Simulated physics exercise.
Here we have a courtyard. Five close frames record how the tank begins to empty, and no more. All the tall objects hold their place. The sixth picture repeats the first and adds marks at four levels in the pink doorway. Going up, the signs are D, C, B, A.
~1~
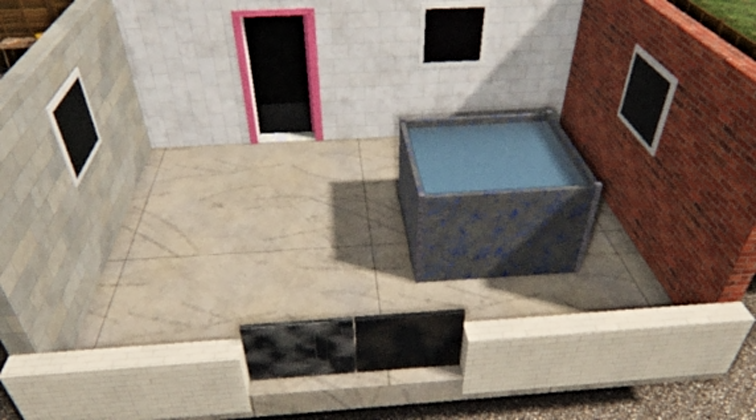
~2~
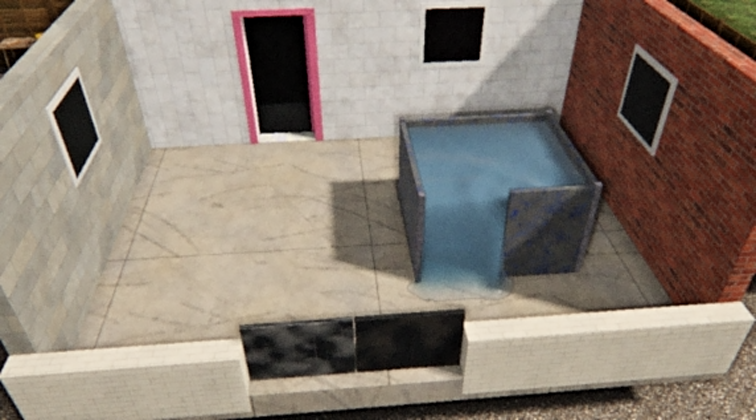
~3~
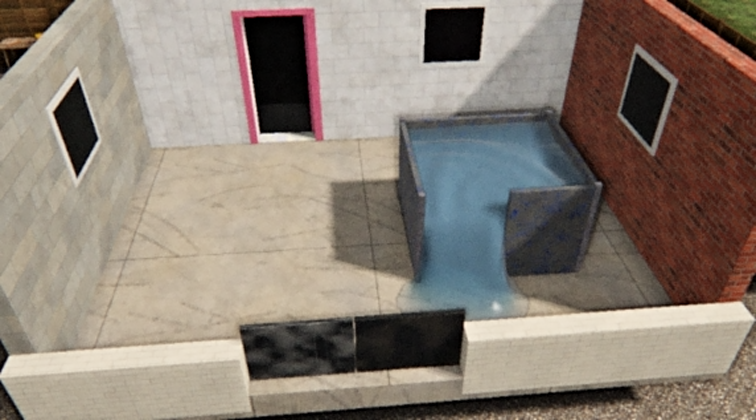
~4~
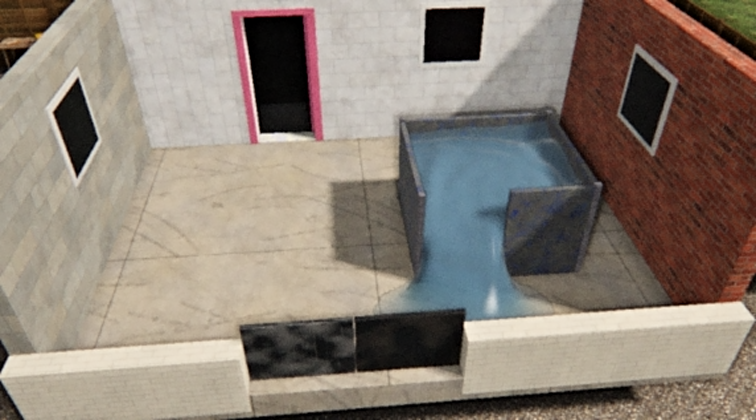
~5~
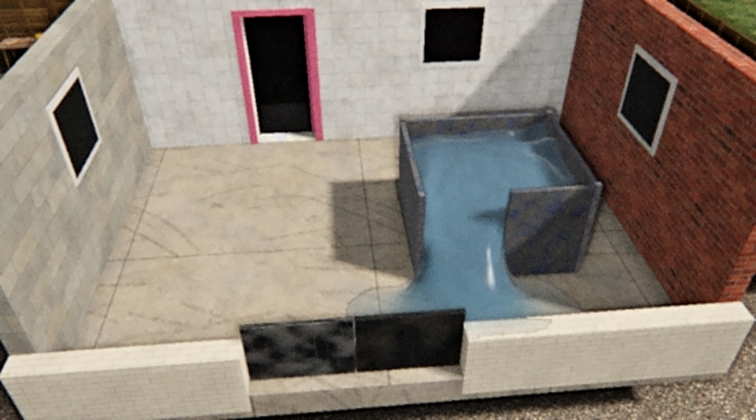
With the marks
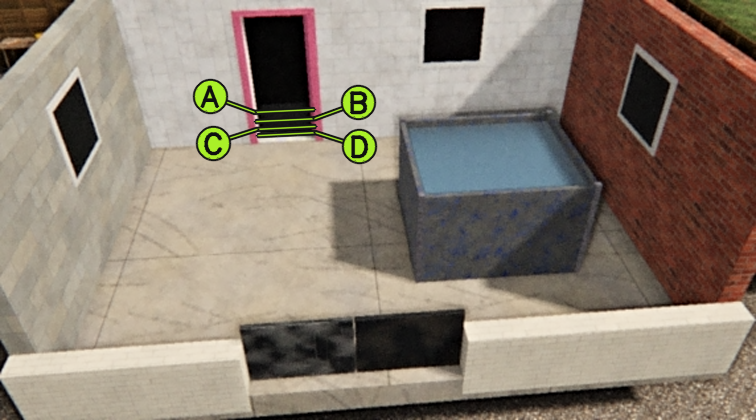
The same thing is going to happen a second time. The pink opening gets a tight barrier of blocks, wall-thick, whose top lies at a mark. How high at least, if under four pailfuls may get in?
The limit is D.
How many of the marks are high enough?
All of the four.
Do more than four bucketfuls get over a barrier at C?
No.
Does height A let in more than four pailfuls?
No.
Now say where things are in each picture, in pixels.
The first frame shows water in the tank at rest, its middle at (491, 156); foot of the pink doorway at (287, 142); shut gate at (354, 327).
In the second frame, 1 % of the ground under water, visible out to (412, 286).
In the third frame, 3 % of the ground under water, visible out to (425, 279).
In the fourth frame, 7 % of the ground under water, visible out to (397, 294).
In the fifth frame, 10 % of the ground under water, visible out to (367, 303).
In lime, A at (284, 110); B at (285, 120); C at (286, 127); D at (286, 134); from the bottom up D, C, B, A.
Choosing A, nothing gets over.
Choosing B, nothing gets over.
Choosing C, nothing gets over.
Choosing D, a splash gets over, under a bucket.
